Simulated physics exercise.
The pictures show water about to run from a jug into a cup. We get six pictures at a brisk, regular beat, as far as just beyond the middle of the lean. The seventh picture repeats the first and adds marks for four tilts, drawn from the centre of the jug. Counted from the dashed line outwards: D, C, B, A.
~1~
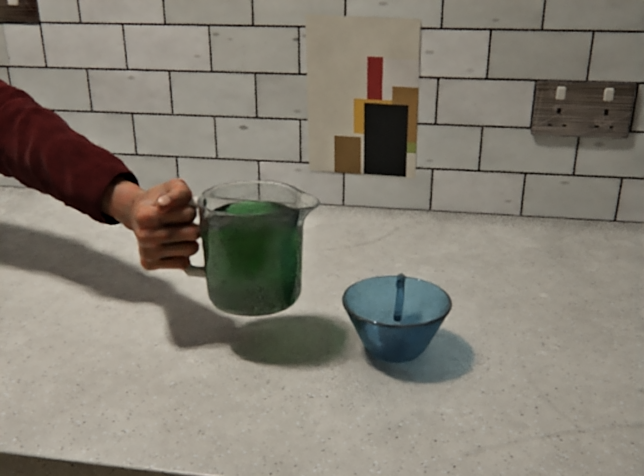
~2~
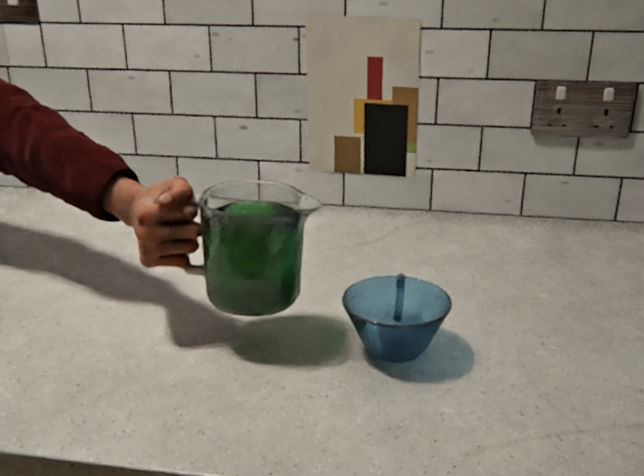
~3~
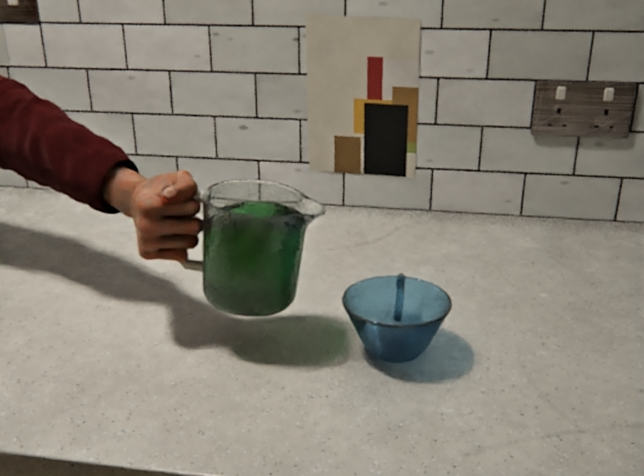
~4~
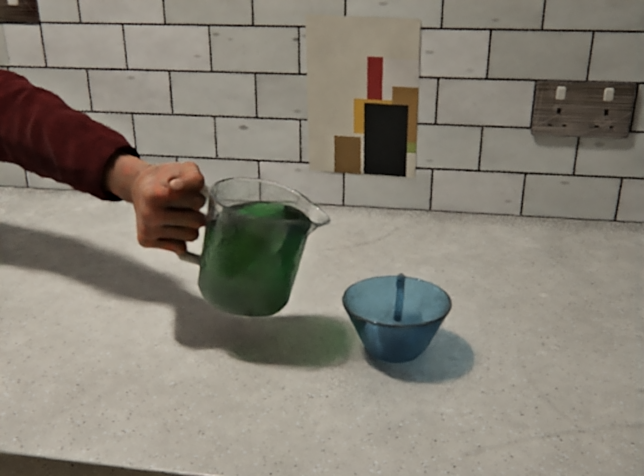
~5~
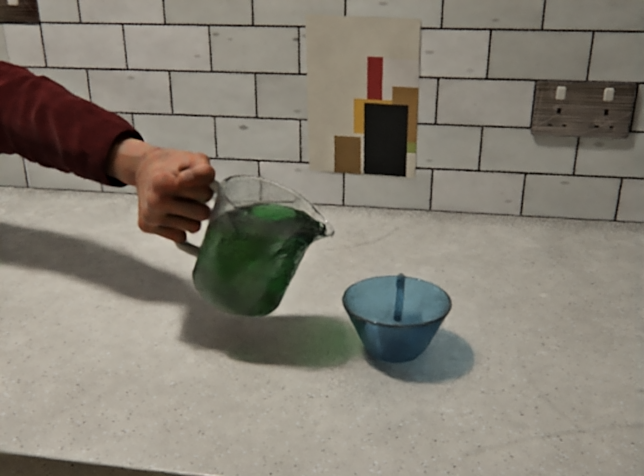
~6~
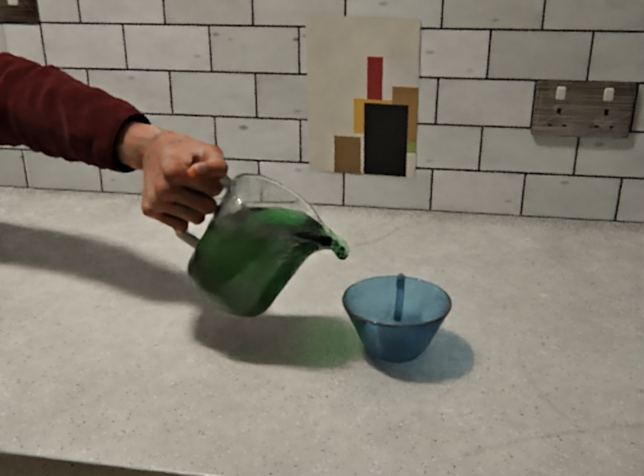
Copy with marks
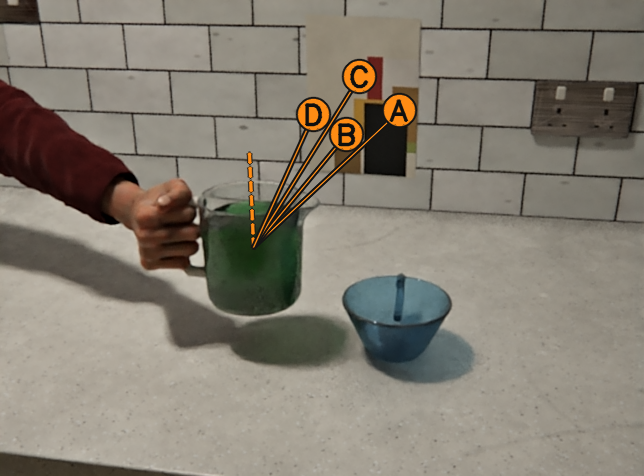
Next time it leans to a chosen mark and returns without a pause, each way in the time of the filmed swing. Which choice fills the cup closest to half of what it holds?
A is best.
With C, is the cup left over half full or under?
Under half.
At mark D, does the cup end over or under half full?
Under half.
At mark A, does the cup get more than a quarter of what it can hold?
Yes, clearly.
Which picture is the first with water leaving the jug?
In picture 6.
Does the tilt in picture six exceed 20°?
Yes.
On the marked copy, A at (387, 122); B at (335, 147); C at (350, 91); D at (306, 129).
If A is chosen, the cup ends with about 49 % of what it can hold.
If B is chosen, the cup ends with about 32 % of what it can hold.
If C is chosen, the cup ends with about 17 % of what it can hold.
If D is chosen, the cup ends with about 7 % of what it can hold.
